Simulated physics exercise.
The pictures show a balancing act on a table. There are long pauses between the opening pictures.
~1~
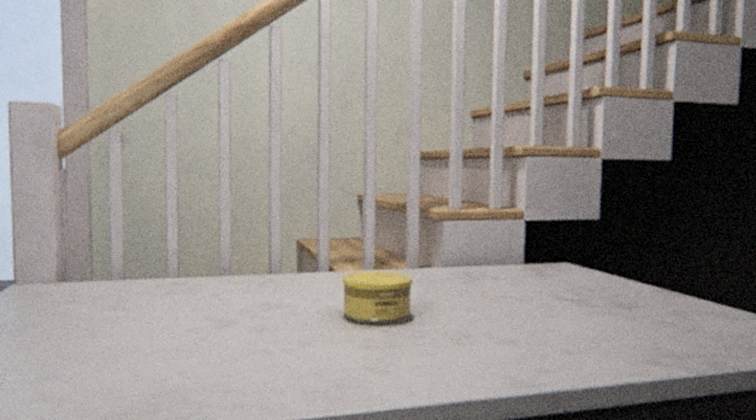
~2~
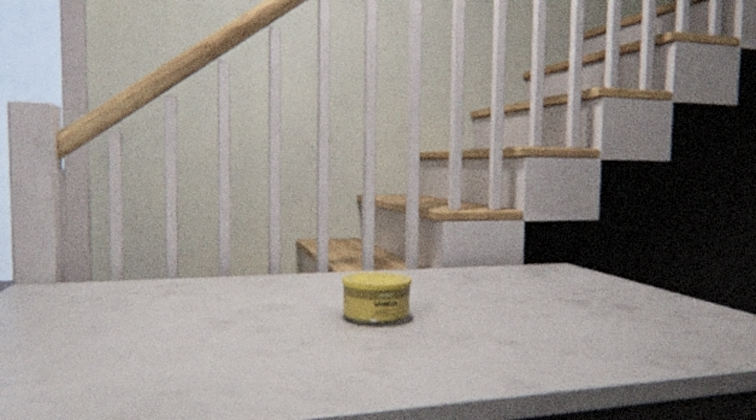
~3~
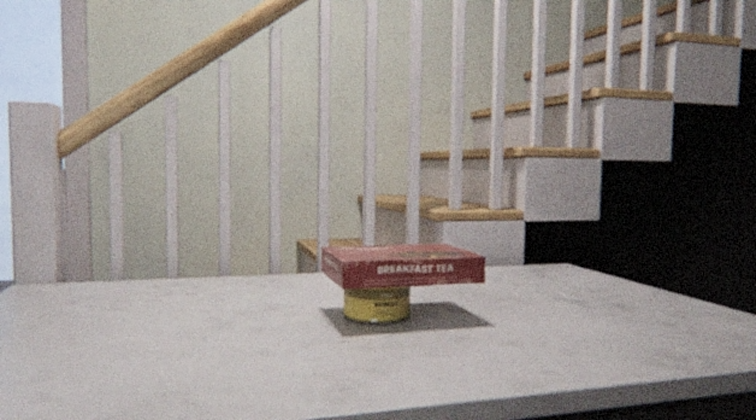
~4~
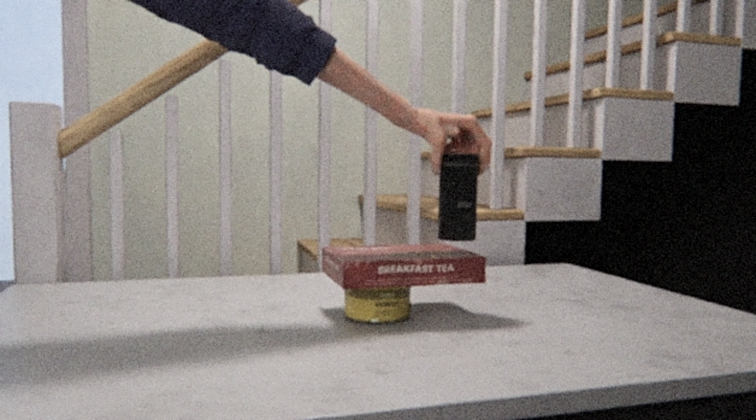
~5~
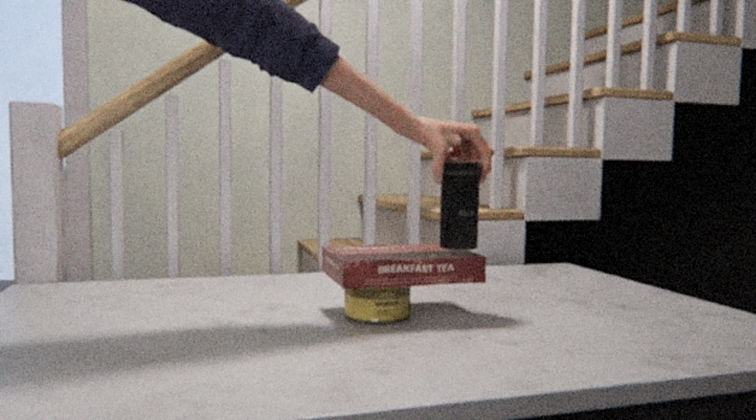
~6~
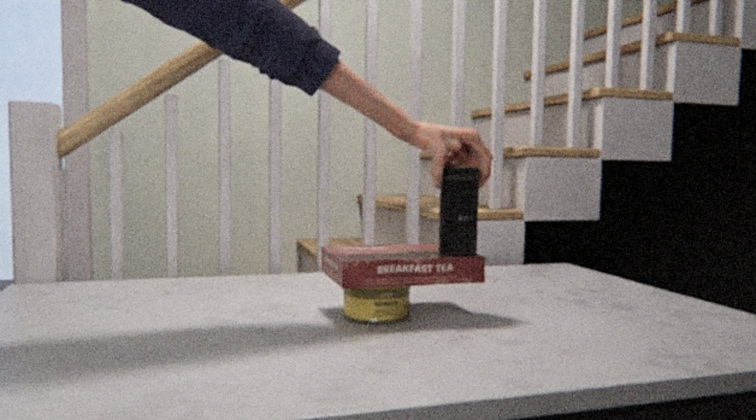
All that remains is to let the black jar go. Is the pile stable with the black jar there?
The stack loses its balance.
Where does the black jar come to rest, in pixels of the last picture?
Around (505, 284).
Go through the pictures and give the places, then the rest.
The last thing is not in view yet, in the first frame.
The last thing is not in view yet, in the second frame.
The last thing is not in view yet; red packet (400, 264), in the third frame.
On its way; black jar (458, 197); red packet (400, 264), in the fourth frame.
On its way; black jar (460, 205); red packet (400, 264), in the fifth frame.
In place under the hand; black jar (459, 210); red packet (399, 264), in the sixth frame.
Then, 0.50 s later than the last frame, black jar now fallen; red packet tilted by 28°.
Then, 0.60 s later than the last frame, red packet tilted by 42°.
Then, 0.80 s later than the last frame, red packet tilted by 25°.
Then, 1.40 s later than the last frame, things are still on the move.
When it is over, fallen, black jar; the other 2 as before. End places, in pixels of the last picture, black jar near (505, 284). The stack comes apart.
